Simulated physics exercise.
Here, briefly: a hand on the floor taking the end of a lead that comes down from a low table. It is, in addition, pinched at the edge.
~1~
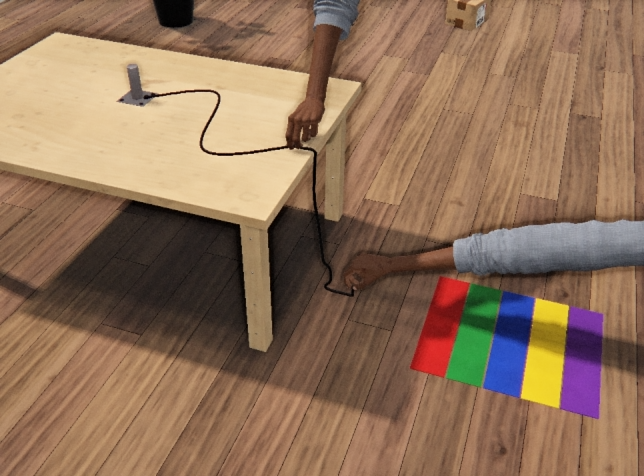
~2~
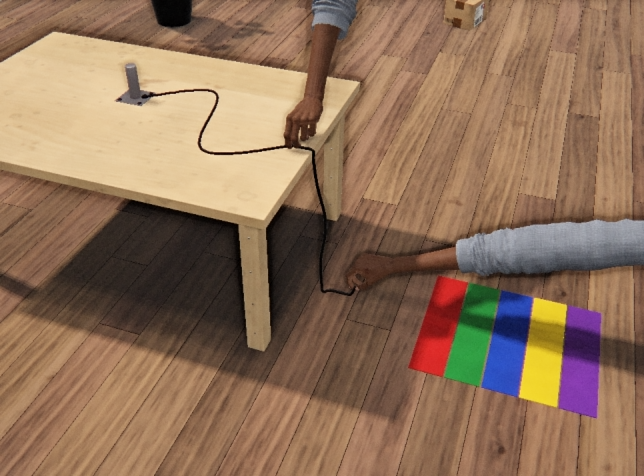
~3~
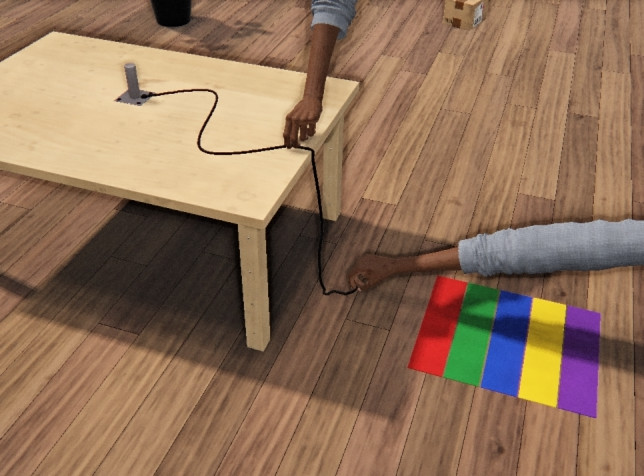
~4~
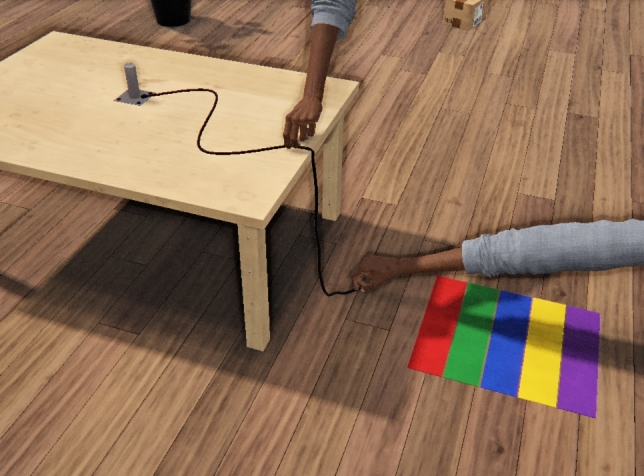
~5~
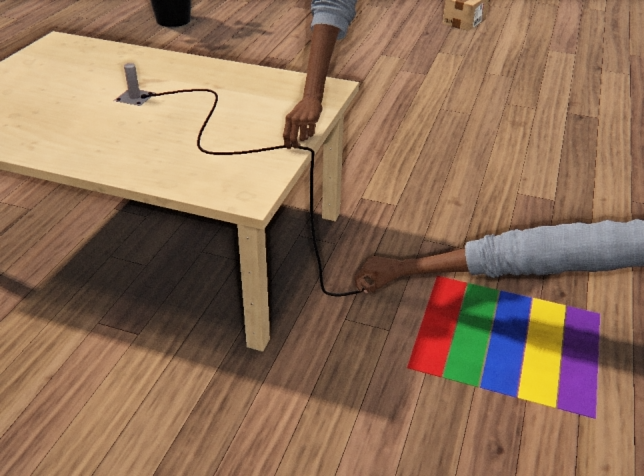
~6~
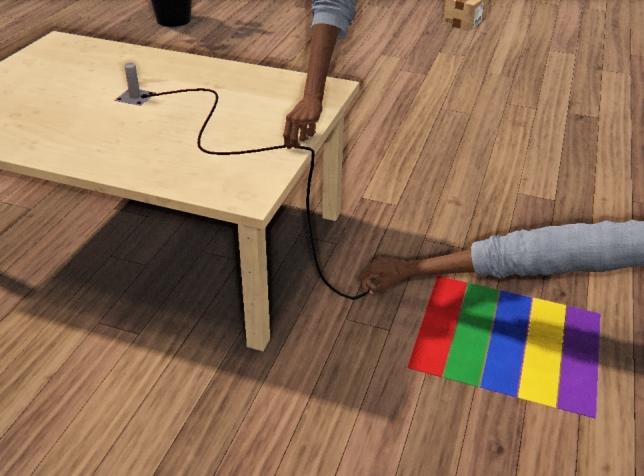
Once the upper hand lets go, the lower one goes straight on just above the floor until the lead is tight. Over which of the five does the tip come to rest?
Over the purple one.
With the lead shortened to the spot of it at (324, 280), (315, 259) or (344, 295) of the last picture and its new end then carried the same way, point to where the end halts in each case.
About (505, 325), then (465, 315), then (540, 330).
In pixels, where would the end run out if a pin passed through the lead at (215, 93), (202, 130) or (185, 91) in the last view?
Per try (px, approx.): (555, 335); (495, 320); (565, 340).
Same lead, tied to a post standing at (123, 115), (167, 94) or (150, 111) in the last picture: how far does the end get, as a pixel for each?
The places come out near (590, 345), (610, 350) and (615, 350).
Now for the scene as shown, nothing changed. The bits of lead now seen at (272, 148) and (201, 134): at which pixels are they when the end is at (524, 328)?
Taking them in turn, (340, 199) and then (286, 132).
Soon after, end near (524, 328); over blue.
Then, end near (559, 337); over yellow.
At full stretch, end near (580, 342); over purple. It halts on the purple strip.
